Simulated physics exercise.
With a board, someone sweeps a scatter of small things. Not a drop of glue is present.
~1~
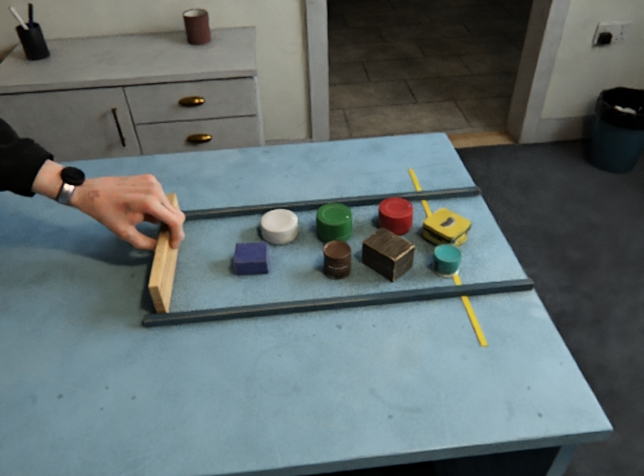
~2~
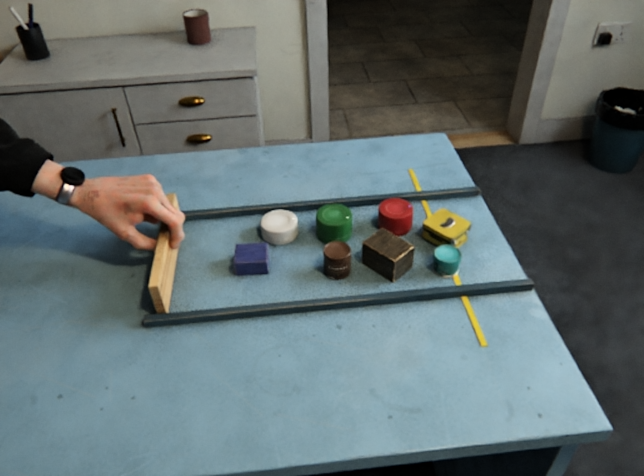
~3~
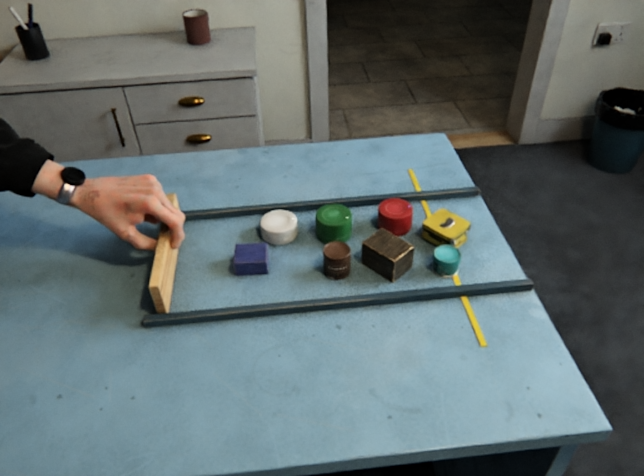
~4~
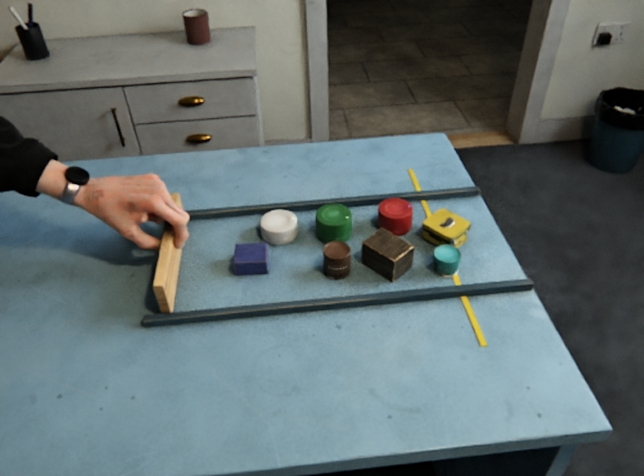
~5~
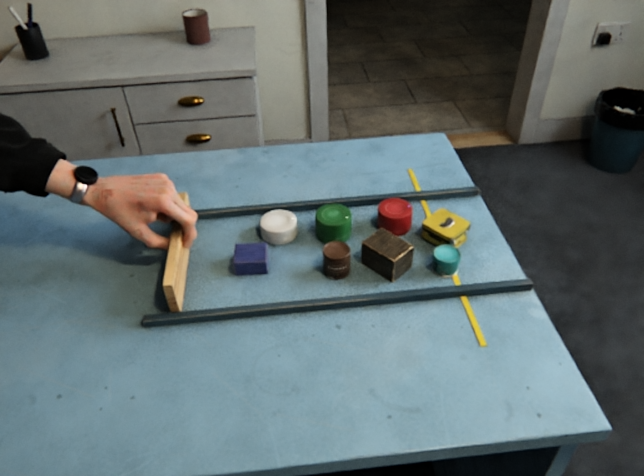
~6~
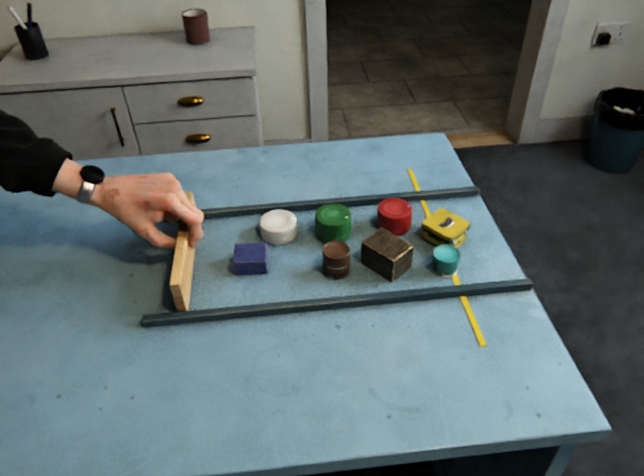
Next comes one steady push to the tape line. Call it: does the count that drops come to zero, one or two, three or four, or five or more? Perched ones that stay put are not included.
It comes to one or two.
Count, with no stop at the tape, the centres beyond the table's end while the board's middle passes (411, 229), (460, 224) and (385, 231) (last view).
Respectively 0, 4 and 0.
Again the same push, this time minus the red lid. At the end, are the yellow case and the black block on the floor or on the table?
Looking at the two, the yellow case ends up below and the black block stays up top.
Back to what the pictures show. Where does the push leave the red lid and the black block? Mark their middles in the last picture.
Looks like one lands around (476, 201), and the other around (493, 258).
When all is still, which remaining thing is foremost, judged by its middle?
The turquoise tin.
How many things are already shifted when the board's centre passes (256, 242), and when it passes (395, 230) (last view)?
The counts are 1 and 8.
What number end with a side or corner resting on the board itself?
Count: 3.
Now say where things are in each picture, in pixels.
Yellow case (446, 230); turquoise tin (447, 261); red lid (395, 217); board (167, 250); tape (441, 241), in the first frame.
Turquoise tin (447, 261); black block (388, 255), in the second frame.
Red lid (395, 217); board (168, 250), in the third frame.
Yellow case (445, 231); blue block (252, 259), in the fourth frame.
Turquoise tin (446, 261); green lid (334, 224), in the fifth frame.
Yellow case (445, 231); turquoise tin (446, 261); red lid (394, 217); board (186, 248); tape (440, 241), in the sixth frame.
Soon after, none off yet; yellow case at rest near (445, 231); turquoise tin at rest near (446, 261); red lid at rest near (394, 217).
After that, none off yet; yellow case moving near (454, 233); turquoise tin moving near (450, 261); red lid displaced about its own width near (434, 212).
In the end, the number that fall off is one or two; gone, yellow case.
